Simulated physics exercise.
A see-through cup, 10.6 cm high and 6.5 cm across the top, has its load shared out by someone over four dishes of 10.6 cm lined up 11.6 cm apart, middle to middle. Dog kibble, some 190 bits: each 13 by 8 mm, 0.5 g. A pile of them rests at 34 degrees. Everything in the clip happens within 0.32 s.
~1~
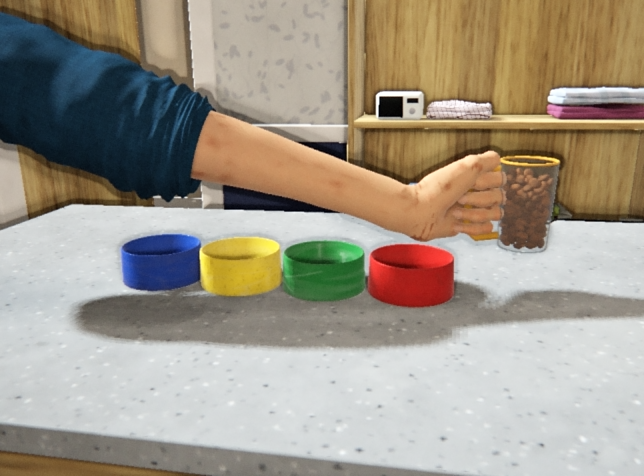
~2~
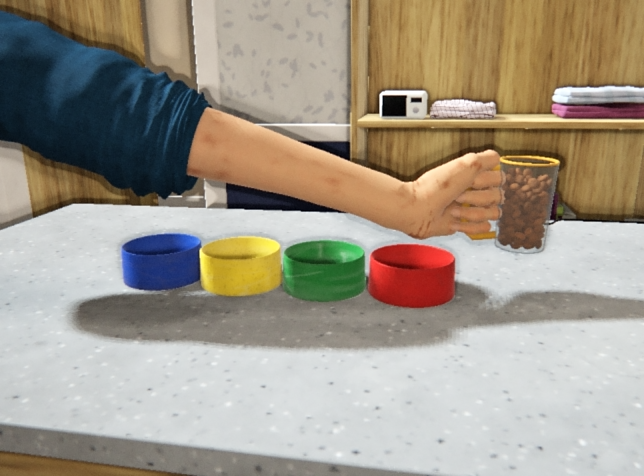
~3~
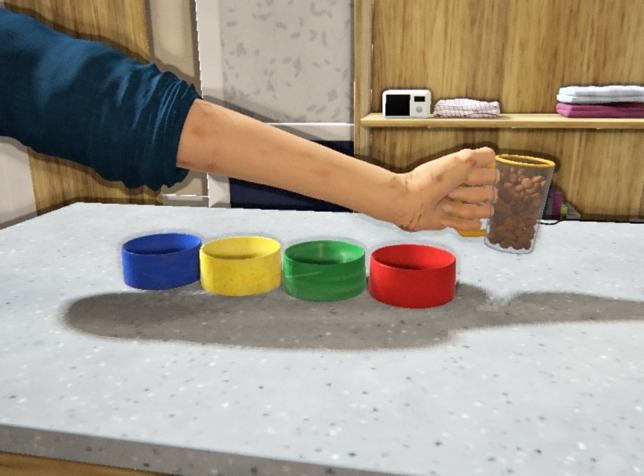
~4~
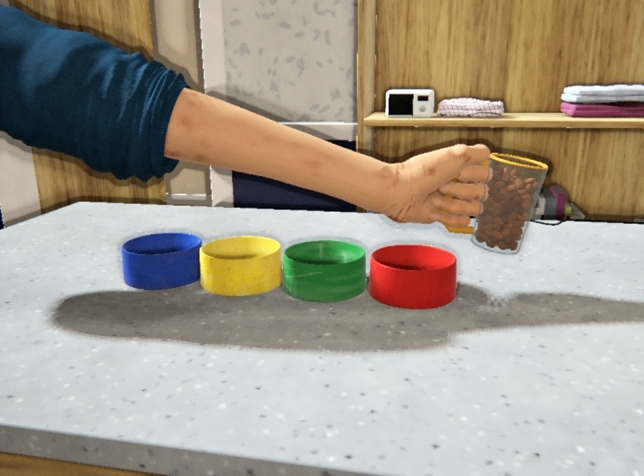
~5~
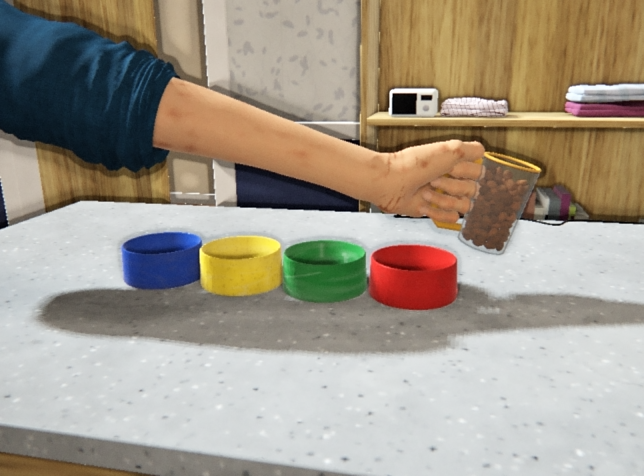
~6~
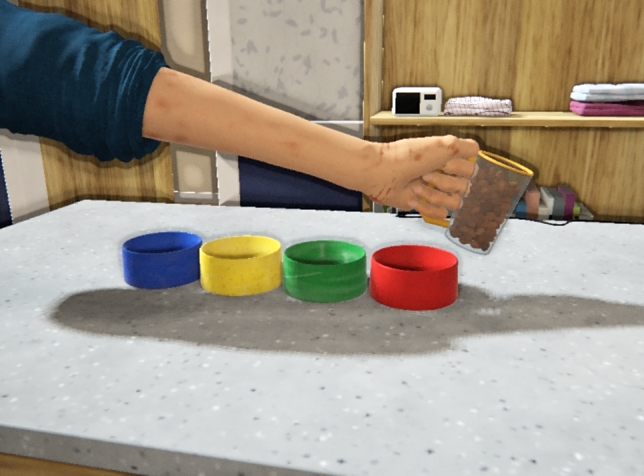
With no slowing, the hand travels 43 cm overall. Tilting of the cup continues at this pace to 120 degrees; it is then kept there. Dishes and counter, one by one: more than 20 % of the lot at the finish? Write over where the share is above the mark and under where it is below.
Red: Under; blue: Under; green: Over; yellow: Over; counter: Under.
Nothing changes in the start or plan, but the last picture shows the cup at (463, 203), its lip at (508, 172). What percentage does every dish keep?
Per cent kept: Red 0, blue 0, green 0, yellow 100.
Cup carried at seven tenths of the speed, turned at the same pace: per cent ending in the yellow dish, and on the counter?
Yellow 0, counter 10.
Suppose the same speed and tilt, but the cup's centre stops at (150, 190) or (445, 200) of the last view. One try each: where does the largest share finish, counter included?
The largest share ends at green first and at counter second.
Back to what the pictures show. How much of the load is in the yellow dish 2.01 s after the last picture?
I'd say close to 35 per cent at that point.
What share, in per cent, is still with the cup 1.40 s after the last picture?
My estimate is about 55 per cent.
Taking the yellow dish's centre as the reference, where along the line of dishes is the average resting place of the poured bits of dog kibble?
Offset from the dish centre: About 7 cm, right side.
Then, 0.84 s after the last picture, tilt 87 degrees; cup holds 100 %.
Then, 1.40 s after the last picture, tilt 120 degrees; cup holds 55 %, green 40 %.
Then, 2.01 s after the last picture, tilt 120 degrees; cup holds 0 %, green 55 %, yellow 35 %.
In the end, red 0 %, blue 0 %, green 55 %, yellow 35 %, counter 10 %.
